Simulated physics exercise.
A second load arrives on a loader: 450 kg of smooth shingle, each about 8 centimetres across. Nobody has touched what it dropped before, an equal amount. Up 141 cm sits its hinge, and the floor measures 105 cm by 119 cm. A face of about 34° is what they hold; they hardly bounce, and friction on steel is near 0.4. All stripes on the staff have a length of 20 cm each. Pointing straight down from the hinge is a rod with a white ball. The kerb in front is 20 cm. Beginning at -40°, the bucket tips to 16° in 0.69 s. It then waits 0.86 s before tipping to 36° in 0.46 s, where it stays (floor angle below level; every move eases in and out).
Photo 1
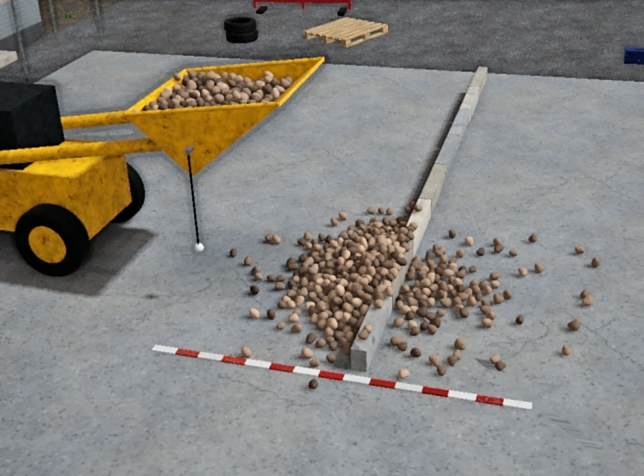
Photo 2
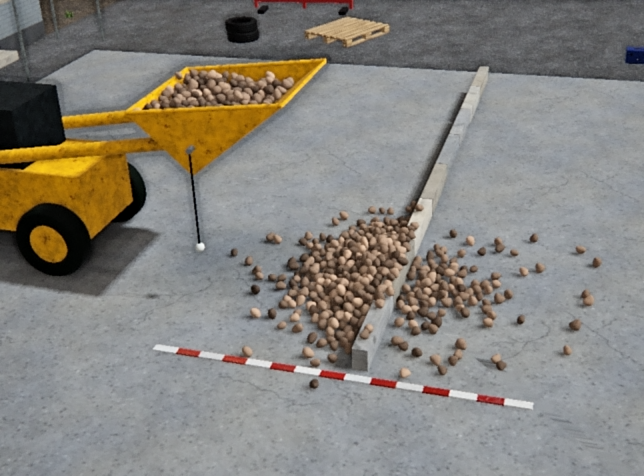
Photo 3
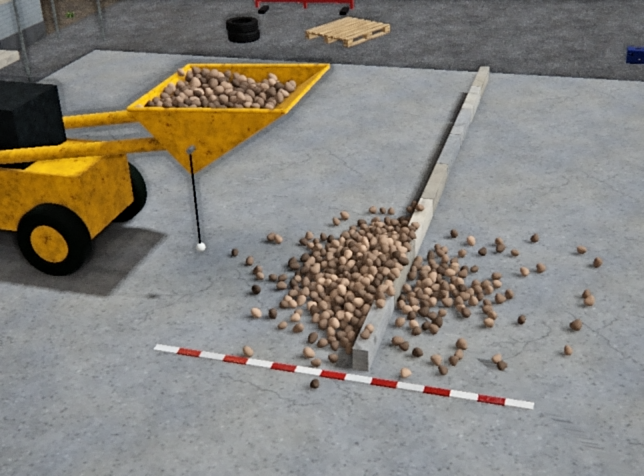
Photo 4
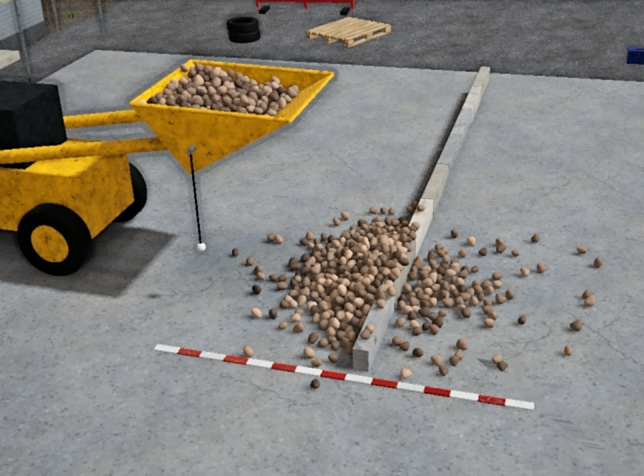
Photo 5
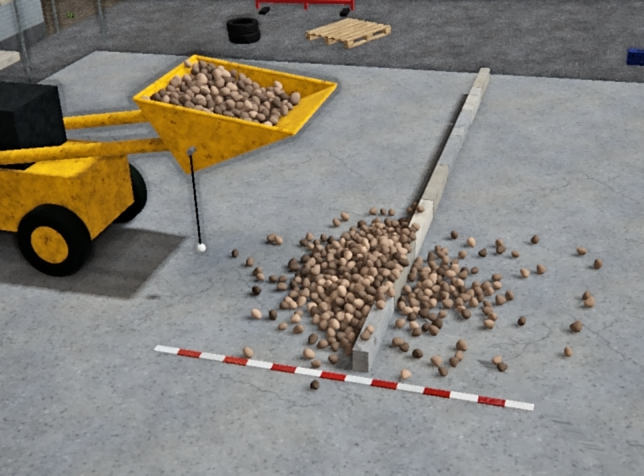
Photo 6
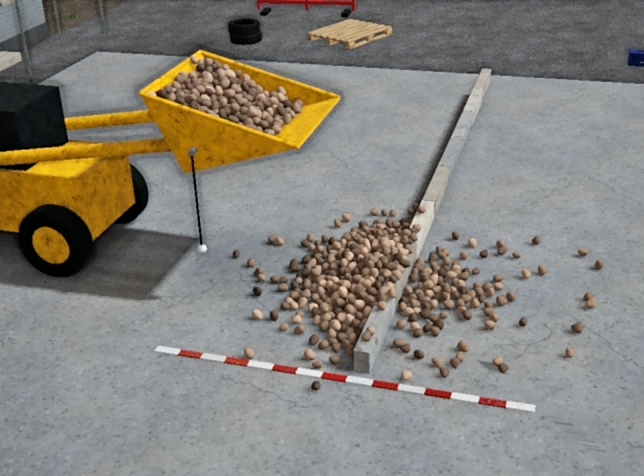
A yellow bucket full of brown and tan stones, on a wheeled yellow machine at left, tilts slowly, its right lip lowering and its rear edge rising. The high, almost still view looks down on a grey concrete yard, with a pallet and dark tyres behind. Nearer, a stone heap straddles a long pale kerb beside a red-and-white staff, unchanged, while a white-balled rod hangs below the bucket.
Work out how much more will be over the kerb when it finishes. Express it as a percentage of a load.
Around 6 out of 100.
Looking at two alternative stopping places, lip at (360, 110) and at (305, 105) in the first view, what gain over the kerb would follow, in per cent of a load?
90 %, then 25 %.
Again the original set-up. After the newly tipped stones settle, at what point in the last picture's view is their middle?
Their centre rests close to (344, 262).
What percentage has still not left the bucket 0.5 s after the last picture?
Near 100 per cent of the load is held.
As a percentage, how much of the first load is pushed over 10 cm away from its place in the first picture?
I'd put it at about 15 per cent.
Then, 0.2 s after the last picture the floor is at 8°; in per cent of one load, 100 in the bucket, 80 on this side of the kerb, 20 over the kerb; the foremost stones are at (572, 297).
Then, 0.5 s after the last picture the floor is at 16°; in per cent of one load, 100 in the bucket, 80 on this side of the kerb, 20 over the kerb; the foremost stones are at (572, 297).
Then, 2.2 s after the last picture the floor is at 36°; in per cent of one load, 1 in the bucket, 174 on this side of the kerb, 26 over the kerb; the foremost stones are at (572, 297).
Then, 4.9 s after the last picture the floor is at 36°; in per cent of one load, 0 in the bucket, 174 on this side of the kerb, 27 over the kerb; the foremost stones are at (572, 297). Net gain over the kerb, 6.
